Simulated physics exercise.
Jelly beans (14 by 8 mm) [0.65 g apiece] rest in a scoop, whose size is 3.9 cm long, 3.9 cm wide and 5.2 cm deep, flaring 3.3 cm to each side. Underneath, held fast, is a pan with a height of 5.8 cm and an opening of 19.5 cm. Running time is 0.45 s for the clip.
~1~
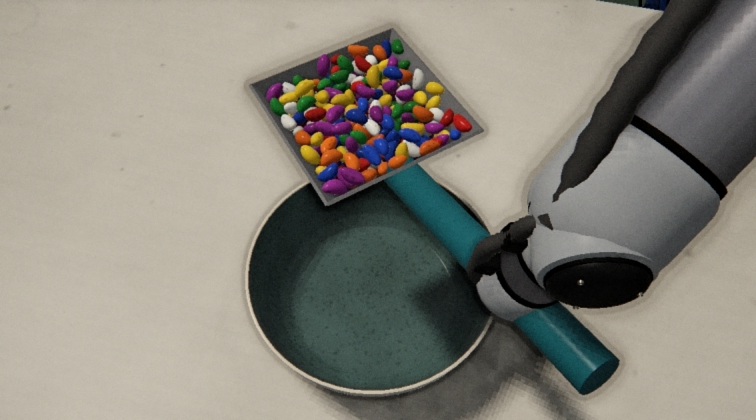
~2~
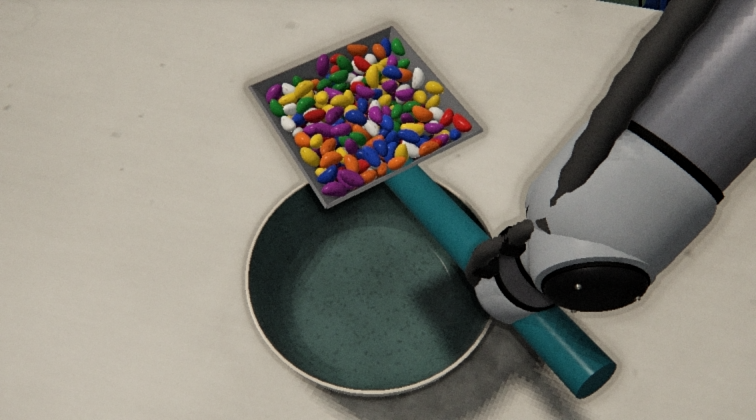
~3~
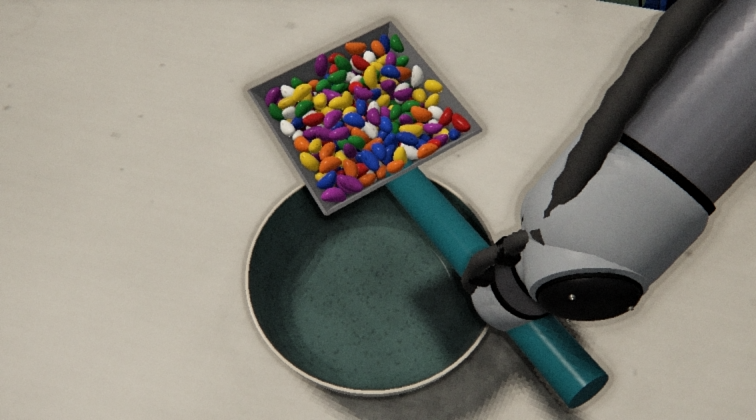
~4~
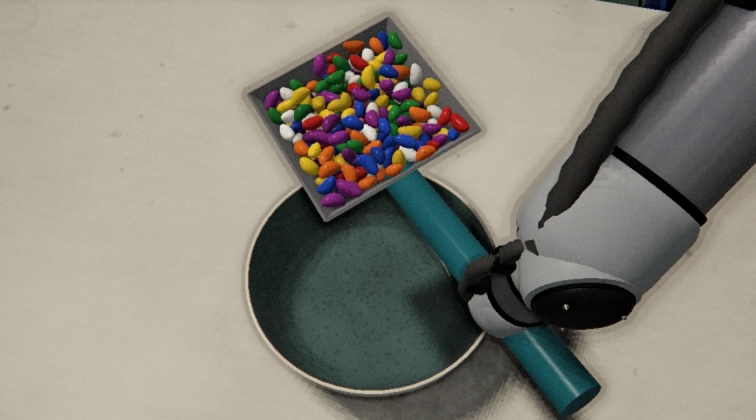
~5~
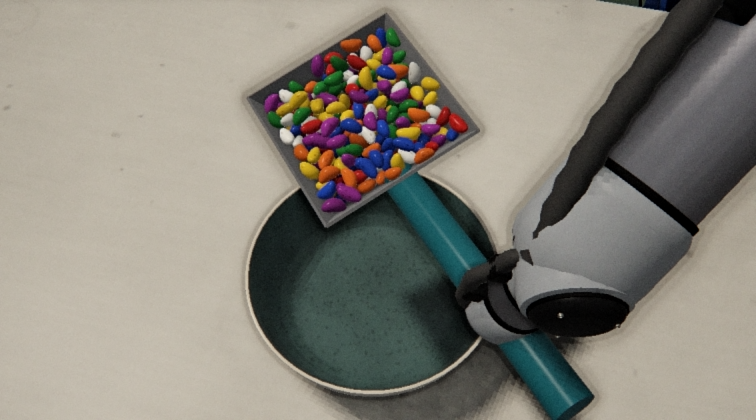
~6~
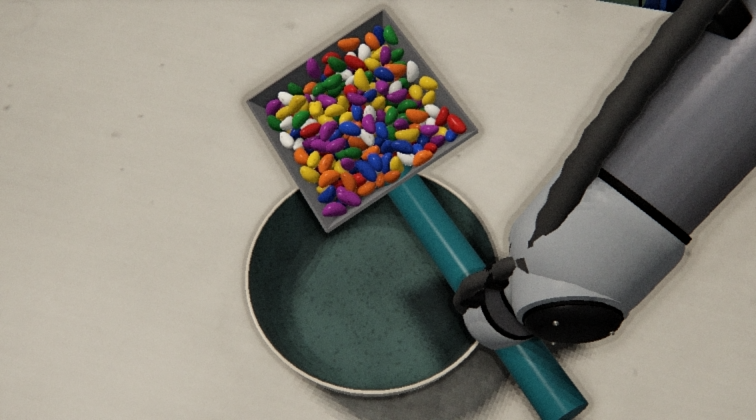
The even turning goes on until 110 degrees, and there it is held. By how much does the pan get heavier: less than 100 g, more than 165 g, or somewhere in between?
The amount tops the middle band.
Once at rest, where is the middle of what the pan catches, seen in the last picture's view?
Middle: Approx. (349, 317).
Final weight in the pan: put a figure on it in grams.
That comes to around 200 grams.
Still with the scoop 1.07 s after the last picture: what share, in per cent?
Close to 45 in a hundred parts of the load.
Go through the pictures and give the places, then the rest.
Scoop at (292, 144); tilt 0 degrees; top of the load at (340, 60); pan at (373, 266), in the first picture.
Scoop at (291, 146); tilt 2 degrees; top of the load at (339, 60), in the second picture.
Scoop at (291, 150); tilt 6 degrees; low side front; top of the load at (338, 59), in the third picture.
Scoop at (291, 155); tilt 11 degrees; low side front; top of the load at (368, 57), in the fourth picture.
Scoop at (292, 159); tilt 15 degrees; low side front; top of the load at (367, 55), in the fifth picture.
Scoop at (292, 163); tilt 20 degrees; low side front; top of the load at (365, 54); pan at (373, 266), in the sixth picture.
Then, 0.58 s after the last picture, tilt 50 degrees; 0 g in the pan, scoop holds 100 %.
Then, 1.07 s after the last picture, tilt 75 degrees; 93 g in the pan, scoop holds 45 %.
Then, 1.52 s after the last picture, tilt 99 degrees; 197 g in the pan, scoop holds 0 %.
Then, 1.95 s after the last picture, tilt 110 degrees; 197 g in the pan, scoop holds 0 %.
In the end, 197 g in the pan, scoop holds 0 %.
